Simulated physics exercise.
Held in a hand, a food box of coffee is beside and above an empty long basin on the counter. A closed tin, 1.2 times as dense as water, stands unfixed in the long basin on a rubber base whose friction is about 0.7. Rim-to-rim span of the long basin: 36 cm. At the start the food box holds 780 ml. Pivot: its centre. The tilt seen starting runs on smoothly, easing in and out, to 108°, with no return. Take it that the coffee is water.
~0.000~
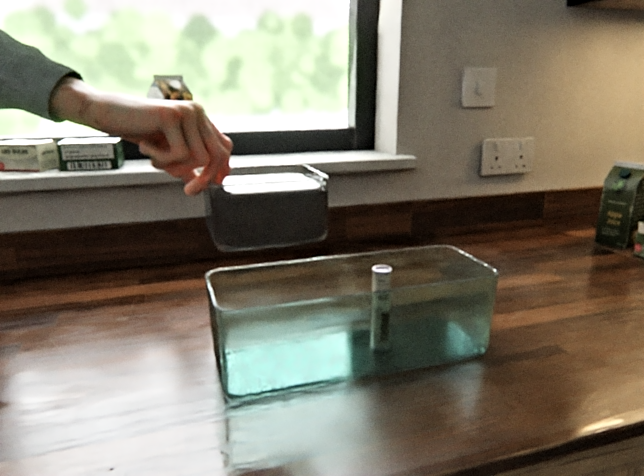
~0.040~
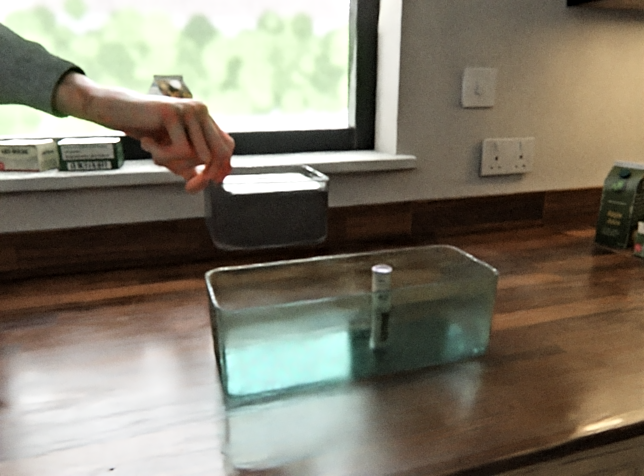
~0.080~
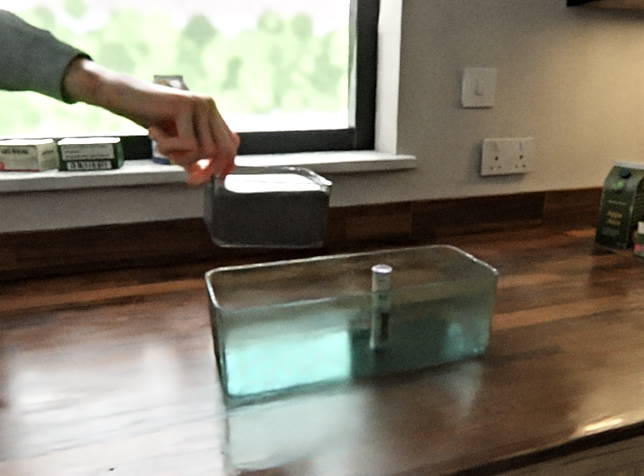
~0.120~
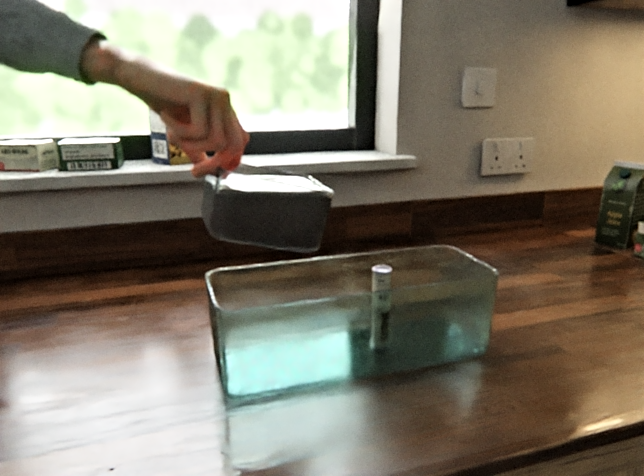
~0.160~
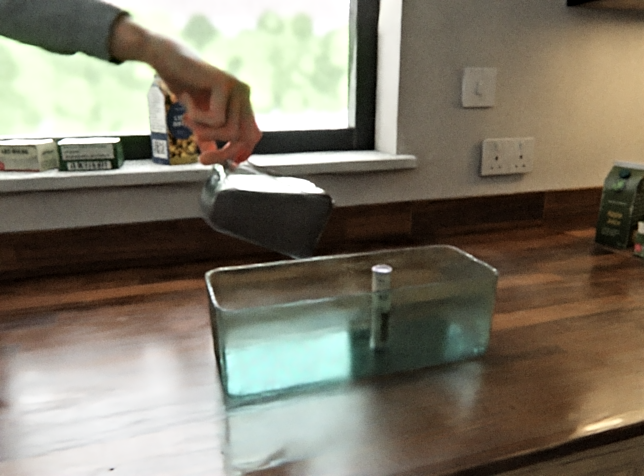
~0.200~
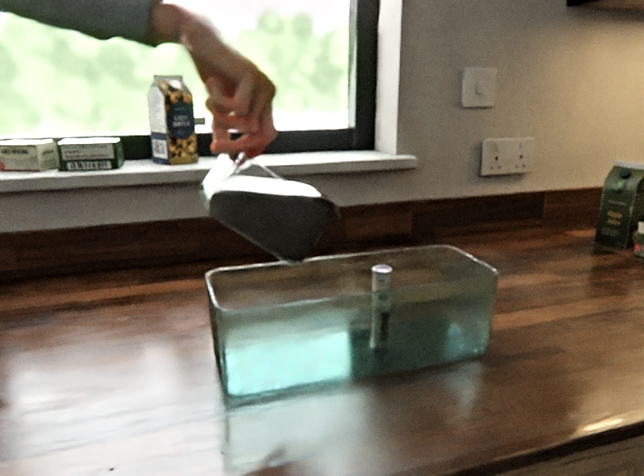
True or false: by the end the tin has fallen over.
True.
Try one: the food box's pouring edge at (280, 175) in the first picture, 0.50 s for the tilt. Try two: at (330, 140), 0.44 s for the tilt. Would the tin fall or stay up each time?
The tin stays vertical the first time and overturns the second time.
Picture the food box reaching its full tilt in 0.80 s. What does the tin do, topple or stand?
The tin stays on its base.
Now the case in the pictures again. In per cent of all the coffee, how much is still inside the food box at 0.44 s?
Near 18 in a hundred.
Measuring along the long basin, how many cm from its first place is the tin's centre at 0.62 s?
Around 3 cm.
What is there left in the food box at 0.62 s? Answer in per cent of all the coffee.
I reckon near 3 per cent still sits there.
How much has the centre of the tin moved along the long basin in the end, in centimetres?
Net tin displacement: Roughly 7.0 cm.
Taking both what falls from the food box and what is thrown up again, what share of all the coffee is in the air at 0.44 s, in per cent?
26 %.
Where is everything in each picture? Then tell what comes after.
In the first frame, tilt 0°; pouring edge (316, 173); surface from (208, 187) to (313, 180); the long basin's rim runs from (211, 292) to (474, 260); the tin's top is at (382, 273).
In the second frame, tilt 2°; pouring edge (317, 174); surface from (208, 186) to (314, 180).
In the third frame, tilt 7°; pouring edge (319, 179); surface from (210, 184) to (315, 182).
In the fourth frame, tilt 15°; pouring edge (321, 187); surface from (212, 184) to (318, 184).
In the fifth frame, tilt 25°; pouring edge (322, 197); surface from (209, 191) to (322, 191); 1 per cent is over the edge.
In the sixth frame, tilt 37°; pouring edge (321, 209); surface from (208, 184) to (315, 197); 6 per cent is over the edge.
After 0.44 s the tilt is 104° and 19 per cent is still to pour; the tin stands where it began.
After 0.62 s the tilt is 108° and 3 per cent is still to pour; the tin leans 18°.
After 0.80 s the tilt is 108° and 0 per cent is still to pour; the tin leans 40°.
After 1.00 s the tilt is 108° and 0 per cent is still to pour; the tin lies on its side.
In the end the tin lies on its side.
